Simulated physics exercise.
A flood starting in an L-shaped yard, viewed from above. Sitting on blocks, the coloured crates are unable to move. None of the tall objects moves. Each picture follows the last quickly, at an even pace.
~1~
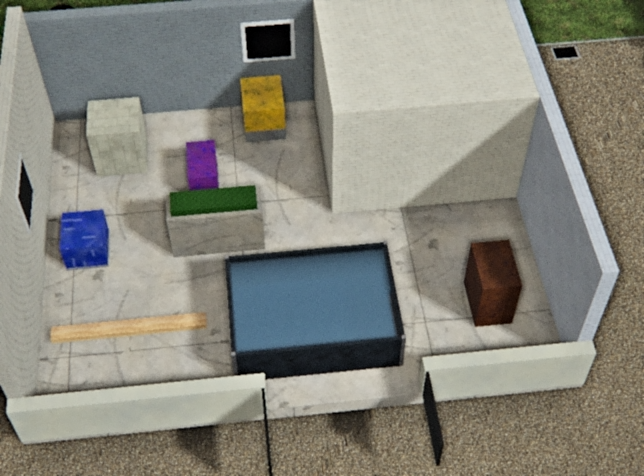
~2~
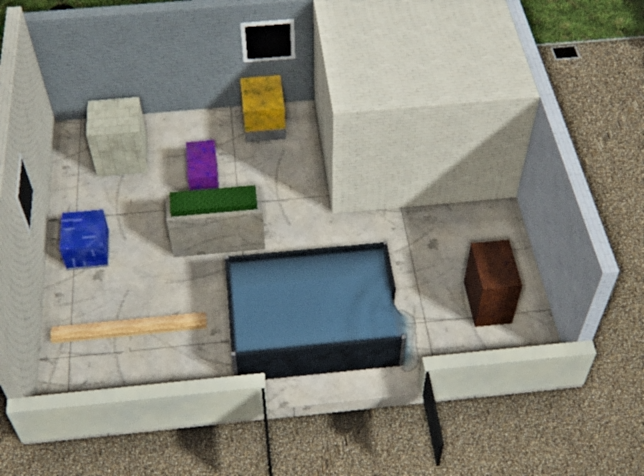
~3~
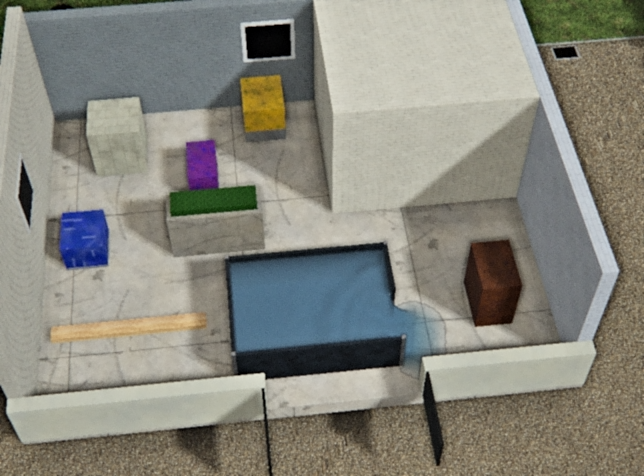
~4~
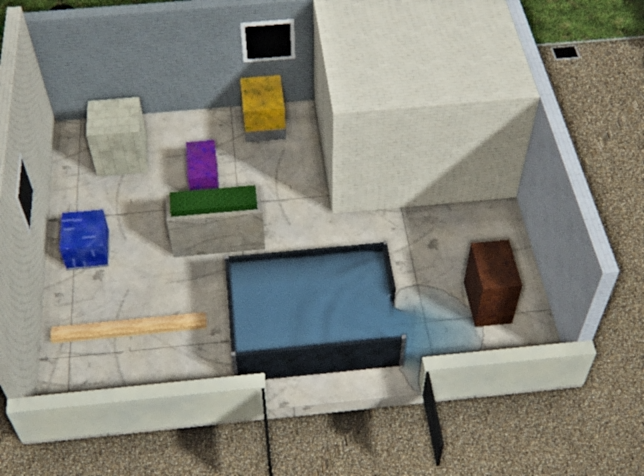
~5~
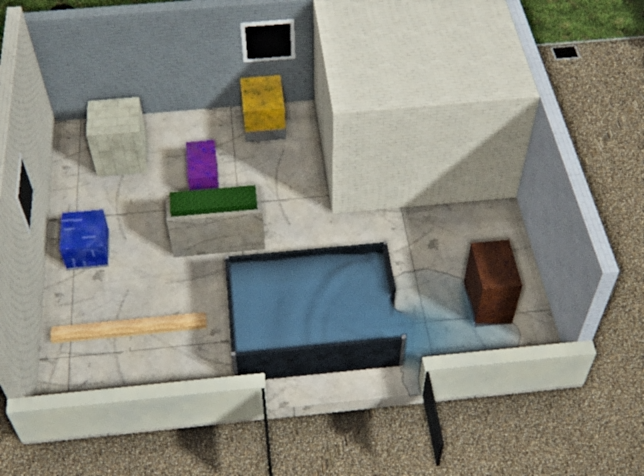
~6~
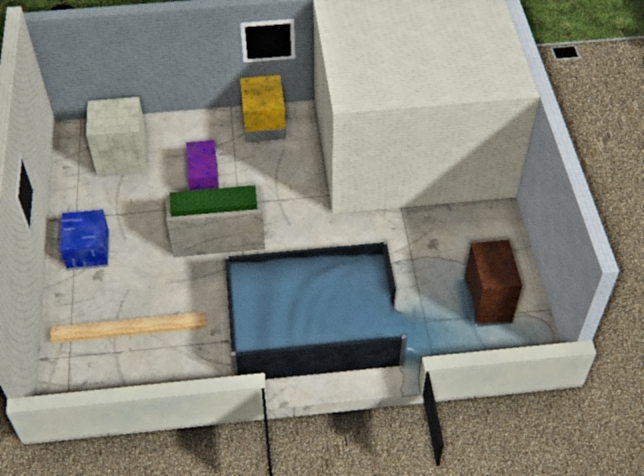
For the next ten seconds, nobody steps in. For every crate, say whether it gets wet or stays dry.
In order: The purple crate is hit. The blue crate is hit. The yellow crate is spared.
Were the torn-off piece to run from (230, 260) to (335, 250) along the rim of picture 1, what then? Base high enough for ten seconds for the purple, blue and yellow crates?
My reading: Purple crate gets wet; blue crate is soaked; yellow crate ends up wet.
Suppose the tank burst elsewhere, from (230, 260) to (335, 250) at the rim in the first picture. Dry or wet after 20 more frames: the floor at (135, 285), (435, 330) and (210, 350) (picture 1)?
Point one: Reached. Point two: Not reached. Point three: Not reached.
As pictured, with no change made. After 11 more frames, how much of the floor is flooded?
Roughly 25 %.
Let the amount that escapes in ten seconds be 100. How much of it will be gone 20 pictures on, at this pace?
By then, close to 15 % of it.
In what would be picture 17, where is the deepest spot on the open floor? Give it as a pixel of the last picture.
I'd point to (560, 347).
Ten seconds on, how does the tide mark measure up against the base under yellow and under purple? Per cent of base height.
40 and 150 %, roughly.
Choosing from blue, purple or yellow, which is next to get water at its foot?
It's the one in purple.
A moment on, water covers 15 % of the floor; the purple crate not reached, the blue crate not reached, the yellow crate not reached.
Next, water covers 25 % of the floor; the purple crate not reached, the blue crate not reached, the yellow crate not reached.
Then, water covers 30 % of the floor; the purple crate not reached, the blue crate not reached, the yellow crate not reached.
Later, water covers 60 % of the floor; the purple crate water round its plinth, the blue crate water round its plinth, the yellow crate water round its plinth.
In the end, water covers 90 % of the floor; the purple crate was topped, the blue crate was topped, the yellow crate stayed above the water.
